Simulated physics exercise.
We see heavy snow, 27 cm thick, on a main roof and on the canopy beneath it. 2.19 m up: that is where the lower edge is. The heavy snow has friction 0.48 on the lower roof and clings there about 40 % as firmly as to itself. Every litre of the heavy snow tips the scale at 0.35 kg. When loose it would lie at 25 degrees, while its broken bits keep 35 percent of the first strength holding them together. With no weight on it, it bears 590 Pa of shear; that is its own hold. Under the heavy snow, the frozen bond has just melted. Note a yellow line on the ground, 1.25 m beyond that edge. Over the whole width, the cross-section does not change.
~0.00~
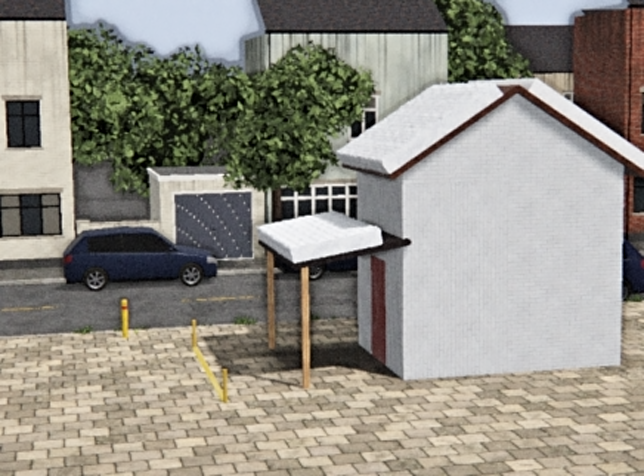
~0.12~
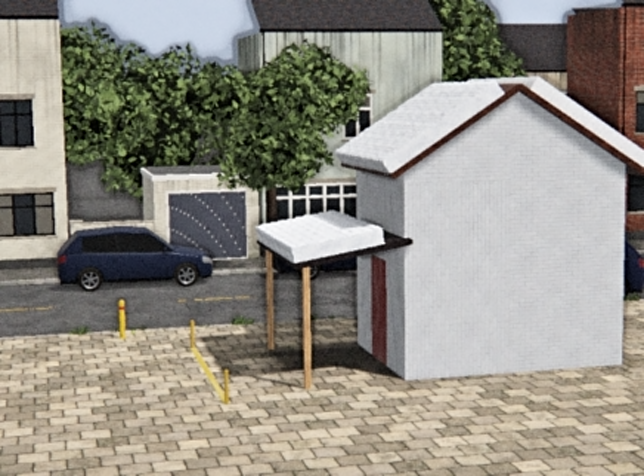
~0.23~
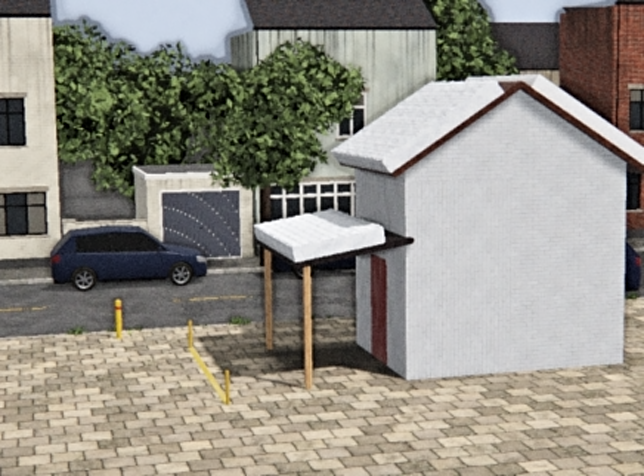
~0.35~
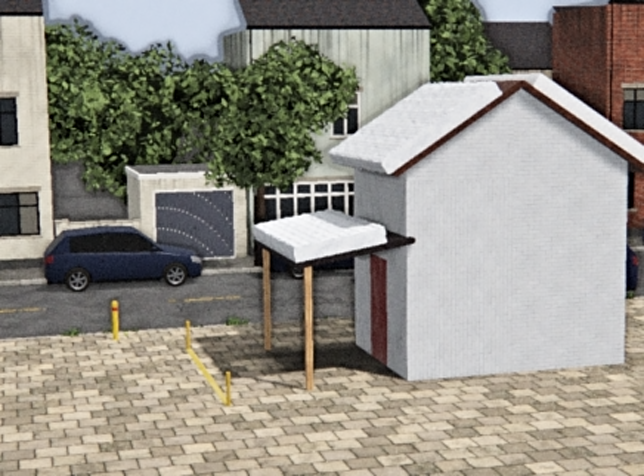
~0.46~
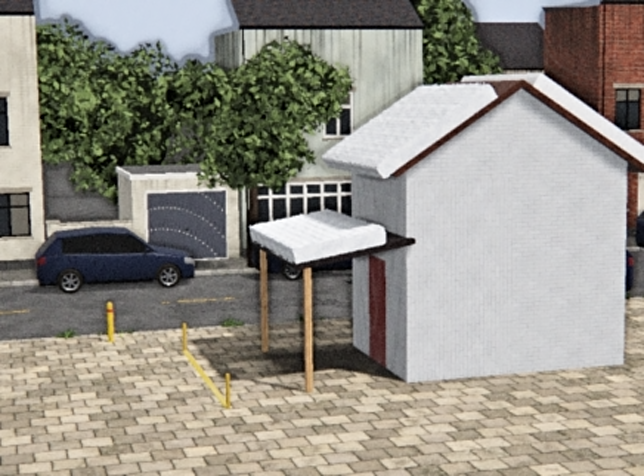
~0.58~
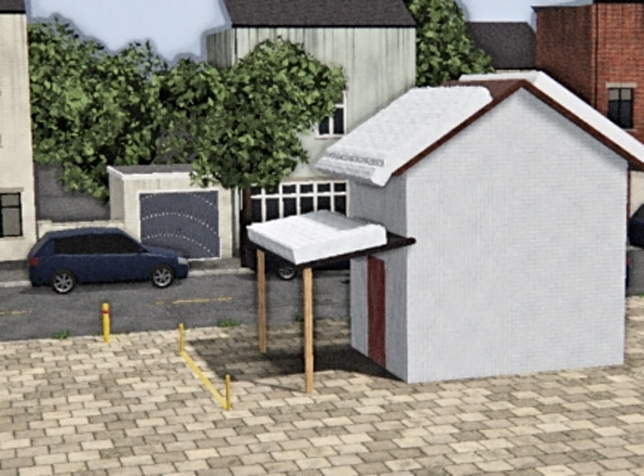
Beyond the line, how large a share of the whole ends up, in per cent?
Roughly 16 per cent.
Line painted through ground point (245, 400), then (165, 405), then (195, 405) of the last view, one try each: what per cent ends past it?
One by one: 25 in a hundred, 2 in a hundred, 10 in a hundred.
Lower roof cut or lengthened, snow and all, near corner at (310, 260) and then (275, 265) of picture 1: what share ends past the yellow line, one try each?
30 %, 12 %.
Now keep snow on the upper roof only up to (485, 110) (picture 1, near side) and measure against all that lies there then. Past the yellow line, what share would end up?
In that case some 8 per cent.
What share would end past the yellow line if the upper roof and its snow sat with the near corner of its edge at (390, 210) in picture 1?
Roughly 0 per cent.
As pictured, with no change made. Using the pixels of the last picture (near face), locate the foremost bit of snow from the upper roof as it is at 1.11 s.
You'll find it close to (340, 233).
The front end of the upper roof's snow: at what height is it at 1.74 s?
Roughly 2.4 m.
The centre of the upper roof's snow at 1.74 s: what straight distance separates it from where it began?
I'd reckon close to 2.6 m.
After 1.11 s, none is below the lower edge and 0 % is past the line.
After 1.74 s, none is below the lower edge and 0 % is past the line.
After 2.37 s, 31 % is below the lower edge and 0 % is past the line.
After 3.00 s, 40 % is below the lower edge and 16 % is past the line.
After 4.90 s, 43 % is below the lower edge and 16 % is past the line.
